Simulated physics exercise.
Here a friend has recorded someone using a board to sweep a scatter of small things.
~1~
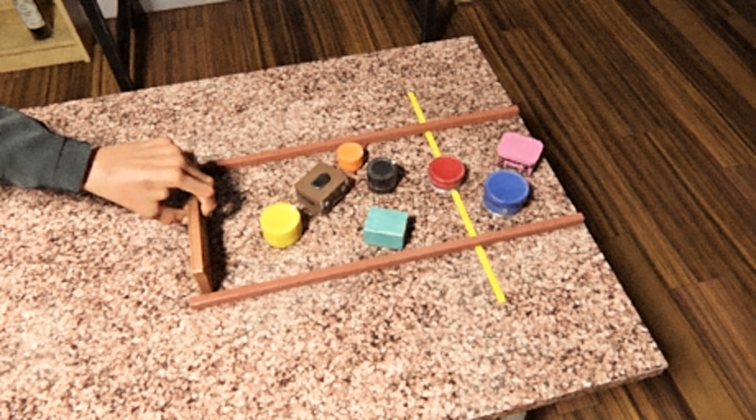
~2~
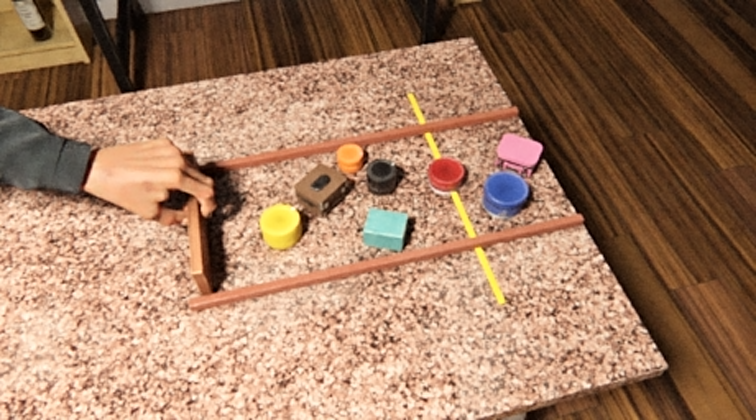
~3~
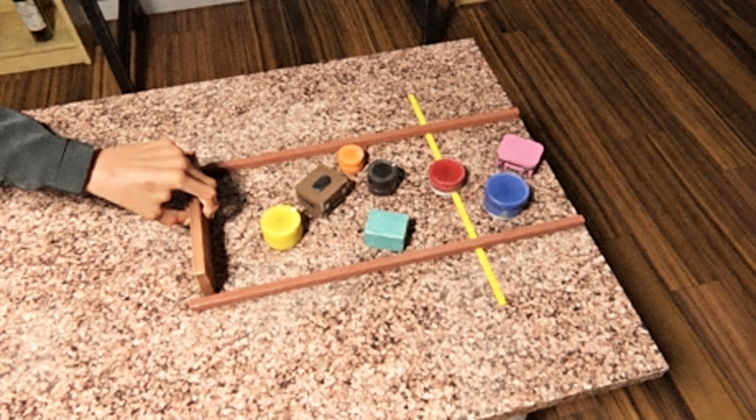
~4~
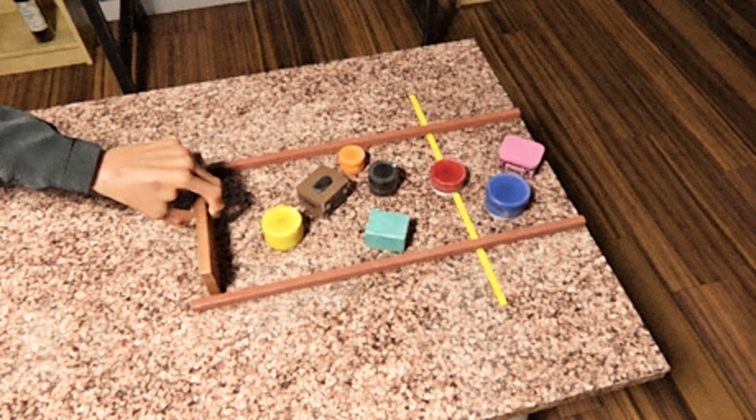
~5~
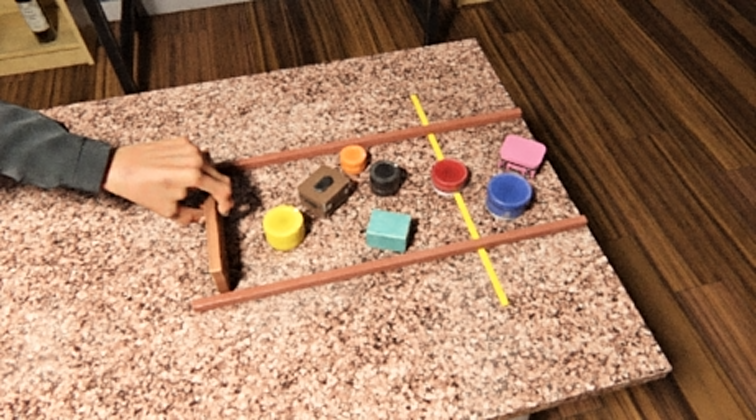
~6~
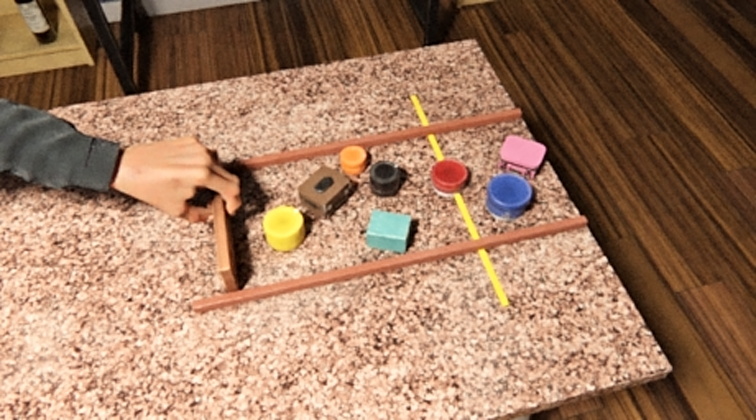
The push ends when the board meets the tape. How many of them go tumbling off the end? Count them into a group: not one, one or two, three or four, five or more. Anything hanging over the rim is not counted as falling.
Group: Not one.
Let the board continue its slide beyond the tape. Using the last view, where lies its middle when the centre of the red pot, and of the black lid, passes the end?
(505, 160) and then (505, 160), give or take.
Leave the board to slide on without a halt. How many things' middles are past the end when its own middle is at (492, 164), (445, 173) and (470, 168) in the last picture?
1; 0; 0.
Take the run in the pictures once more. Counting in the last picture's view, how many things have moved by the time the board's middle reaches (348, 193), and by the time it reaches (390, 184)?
One spot: 5. Other spot: 6.
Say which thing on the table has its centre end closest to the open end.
Answer: The pink case.
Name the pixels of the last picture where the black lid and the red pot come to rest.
Final spots - black lid (487, 145), red pot (500, 170).
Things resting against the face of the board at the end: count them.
In contact: 4.
A little later, none off yet; pink case at rest near (521, 157); blue tin at rest near (508, 197); red pot at rest near (449, 178).
Next, none off yet; pink case at rest near (521, 157); blue tin at rest near (508, 197); red pot shifted a little near (463, 177).
When it is over, the number that fall off is zero.
